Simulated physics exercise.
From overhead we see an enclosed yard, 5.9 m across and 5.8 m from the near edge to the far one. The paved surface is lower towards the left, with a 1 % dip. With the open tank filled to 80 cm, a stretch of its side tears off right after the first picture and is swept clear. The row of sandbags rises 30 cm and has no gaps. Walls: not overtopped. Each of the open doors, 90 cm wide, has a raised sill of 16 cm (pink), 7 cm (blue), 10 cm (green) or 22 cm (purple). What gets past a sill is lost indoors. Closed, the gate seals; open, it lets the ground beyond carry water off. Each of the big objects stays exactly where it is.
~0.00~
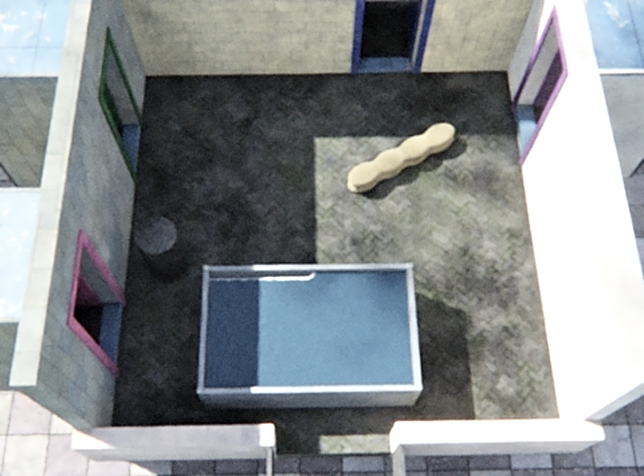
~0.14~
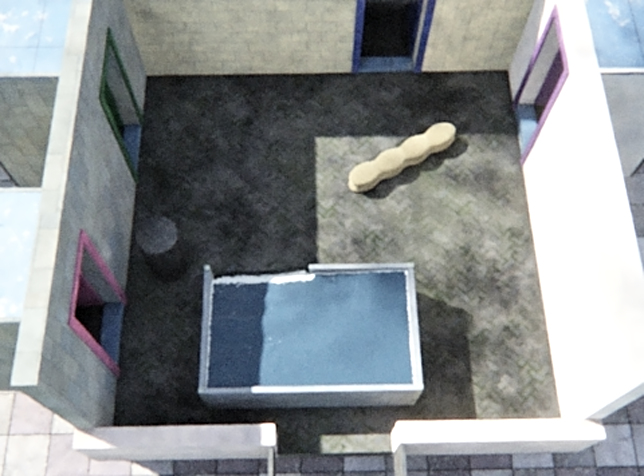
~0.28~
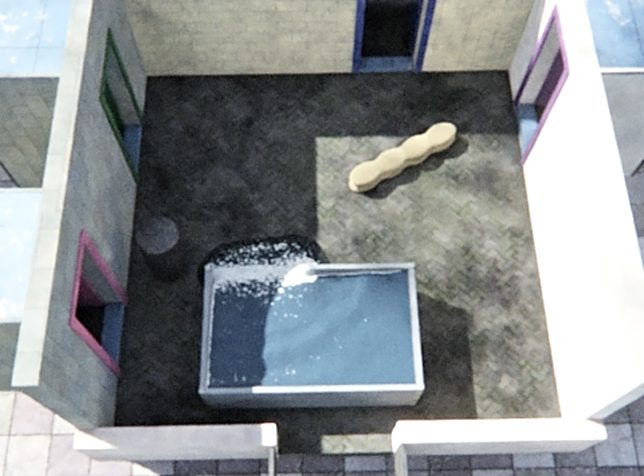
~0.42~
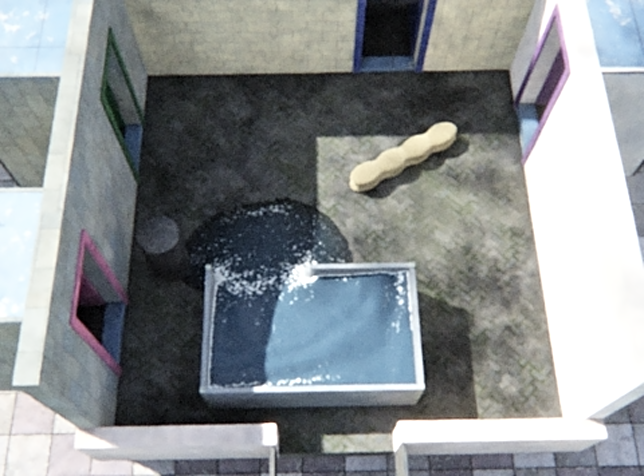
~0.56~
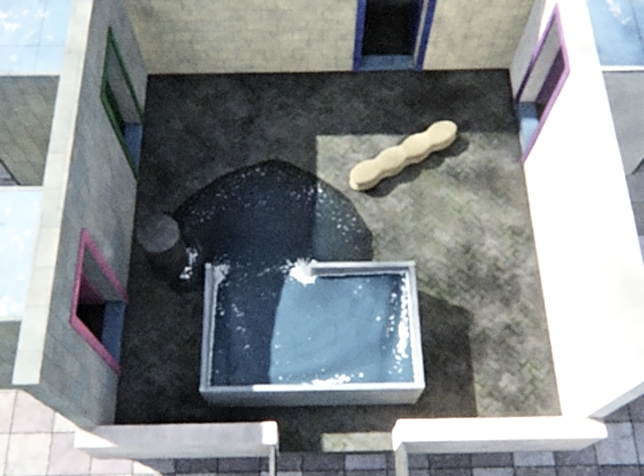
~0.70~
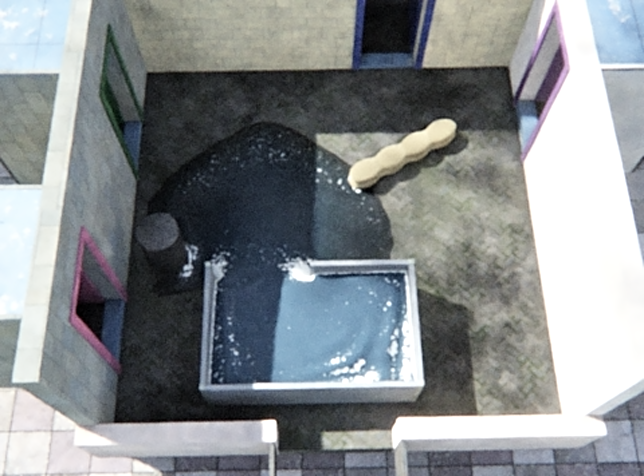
The clip opens on still water in an open tank in a walled yard. Part of the tank's far side gives way, and water pours through the gap, foaming and spreading backward and sideways across the dark paving until it surrounds the grey cylinder's base and touches the sandbags' left end.
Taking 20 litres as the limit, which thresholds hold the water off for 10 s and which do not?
Result: My guess is the pink door lets through less than the limit; my guess is the blue door lets through more than the limit; my guess is the green door lets through more than the limit; my guess is the purple door lets through less than the limit.
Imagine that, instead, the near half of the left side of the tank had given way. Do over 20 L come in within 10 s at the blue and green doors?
For blue, too little; for green, too little.
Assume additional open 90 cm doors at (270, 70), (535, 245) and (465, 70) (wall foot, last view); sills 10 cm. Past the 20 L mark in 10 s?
First doorway gets there, second falls short, third gets there.
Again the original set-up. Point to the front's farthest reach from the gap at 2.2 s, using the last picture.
Around pixel (458, 68).
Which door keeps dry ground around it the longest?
That's the purple door.
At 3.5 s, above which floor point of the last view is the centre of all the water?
Near (283, 191).
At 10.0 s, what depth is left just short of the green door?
It comes to near 14.0 cm.
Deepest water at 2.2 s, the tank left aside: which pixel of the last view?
Look around (145, 101).
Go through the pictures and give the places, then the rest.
The first picture shows still water, 80 cm deep, in the open tank at (309, 328).
In the second picture, water pours out on the open tank's far side and has run 0.7 m, to a hidden place; typically 10 cm deep outside, 80 cm at the open tank's back.
In the third picture, water pours out on the open tank's far side and has run 1.0 m, to (309, 245); typically 13 cm deep outside, 79 cm at the open tank's back.
In the fourth picture, the front is at (293, 205), 1.5 m from the gap on the open tank's far side; 2.5 m2 of floor is under water; 73 cm left at the back of the open tank.
In the fifth picture, the front is at (281, 165), 2.1 m from the gap on the open tank's far side; 4.4 m2 of floor is under water; 68 cm left at the back of the open tank.
In the sixth picture, water pours out on the open tank's far side and has run 2.7 m, to (258, 128); typically 6 cm deep outside, 69 cm at the open tank's back.
After 1.4 s water covers 40 % of the floor and is deepest (40 cm) near (242, 278); pink door not reached, blue door not reached, green door 16 cm at the sill, 0 L in, purple door not reached.
After 2.2 s water covers 50 % of the floor and is deepest (53 cm) near (145, 101); pink door 2 cm at the sill, 0 L in, blue door 16 cm at the sill, 12 L in, green door 19 cm at the sill, 31 L in, purple door not reached.
After 3.5 s water covers 55 % of the floor and is deepest (27 cm) near (140, 159); pink door 3 cm at the sill, 0 L in, blue door 14 cm at the sill, 41 L in, green door 26 cm at the sill, 116 L in, purple door 12 cm at the sill, 0 L in.
After 6.0 s water covers 85 % of the floor and is deepest (21 cm) near (426, 87); pink door 6 cm at the sill, 0 L in, blue door 14 cm at the sill, 79 L in, green door 17 cm at the sill, 224 L in, purple door 14 cm at the sill, 0 L in.
After 10.0 s water covers 95 % of the floor and is deepest (14 cm) near (139, 170); pink door 6 cm at the sill, 0 L in, blue door 11 cm at the sill, 165 L in, green door 14 cm at the sill, 264 L in, purple door 7 cm at the sill, 0 L in.
